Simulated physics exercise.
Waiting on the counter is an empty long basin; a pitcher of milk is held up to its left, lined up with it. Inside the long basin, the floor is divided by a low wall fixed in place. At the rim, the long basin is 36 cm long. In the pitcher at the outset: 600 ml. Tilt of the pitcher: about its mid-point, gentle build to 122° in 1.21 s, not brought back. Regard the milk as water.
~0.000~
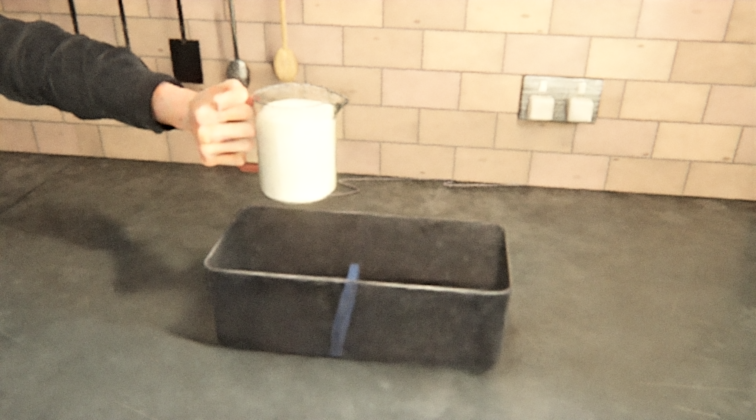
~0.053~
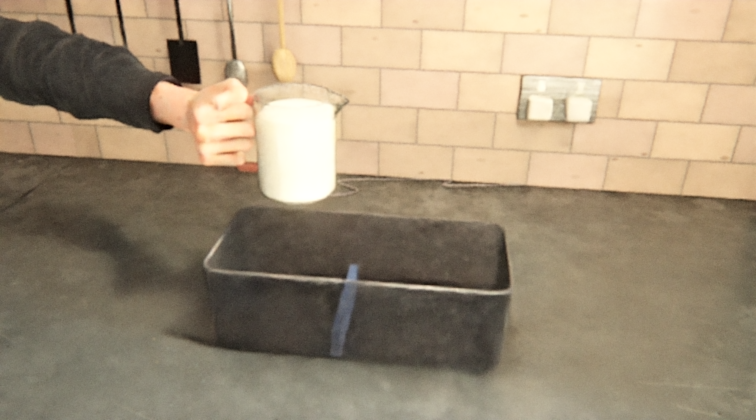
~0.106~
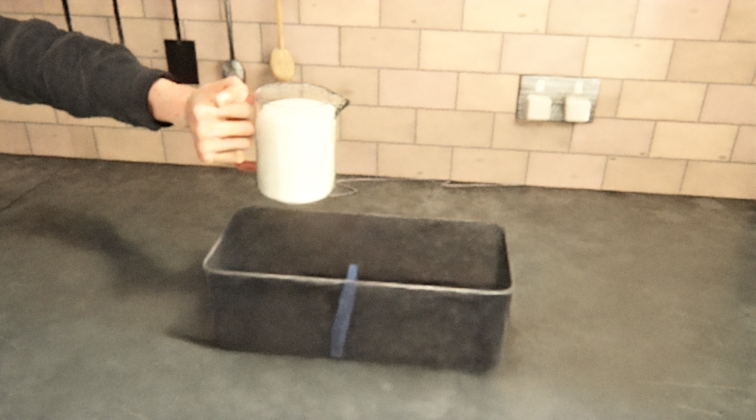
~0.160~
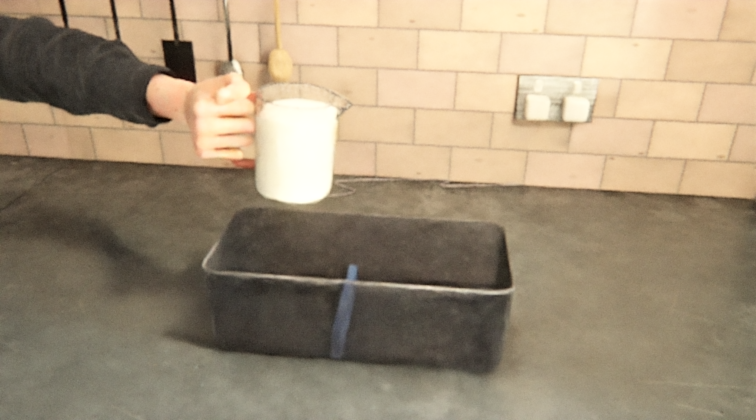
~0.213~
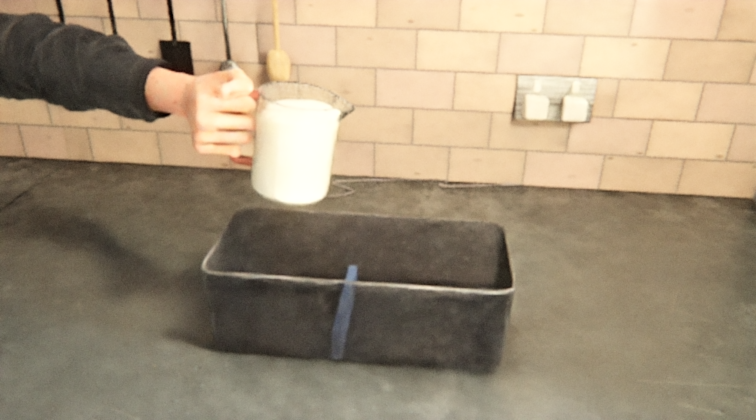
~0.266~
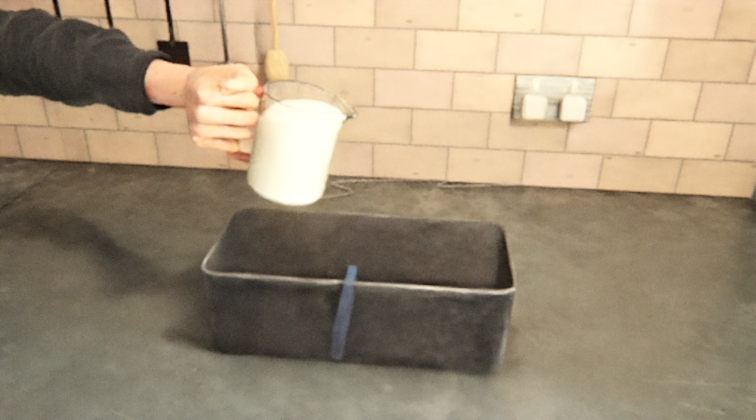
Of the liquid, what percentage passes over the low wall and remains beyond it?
The far part has about 92 per cent.
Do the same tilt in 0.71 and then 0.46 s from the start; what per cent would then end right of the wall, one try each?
Try 1: Approx. 90 %; try 2: Approx. 90 %.
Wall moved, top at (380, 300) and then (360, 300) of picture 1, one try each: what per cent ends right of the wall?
80 % and 90 %.
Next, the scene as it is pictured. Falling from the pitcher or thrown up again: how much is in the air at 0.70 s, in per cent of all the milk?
Around 16 percent.
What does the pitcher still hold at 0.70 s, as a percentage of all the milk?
Close to 76 percent of the liquid remains at that time.
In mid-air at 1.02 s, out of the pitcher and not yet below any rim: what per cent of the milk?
I'd say some 14 per cent is in the air.
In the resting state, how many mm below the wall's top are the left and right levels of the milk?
36 mm left, 20 mm right.
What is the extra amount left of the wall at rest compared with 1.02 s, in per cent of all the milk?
Some 6 per cent.
After 0.70 s the tilt is 76° and 76 per cent is still to pour, 0 is left of the wall and 8 right of it.
After 1.02 s the tilt is 114° and 15 per cent is still to pour, 2 is left of the wall and 69 right of it.
After 1.35 s the tilt is 122° and 0 per cent is still to pour, 7 is left of the wall and 92 right of it.
After 1.71 s the tilt is 122° and 0 per cent is still to pour, 8 is left of the wall and 91 right of it.
In the end 8 per cent lies left of the wall, 92 right of it and 1 outside.
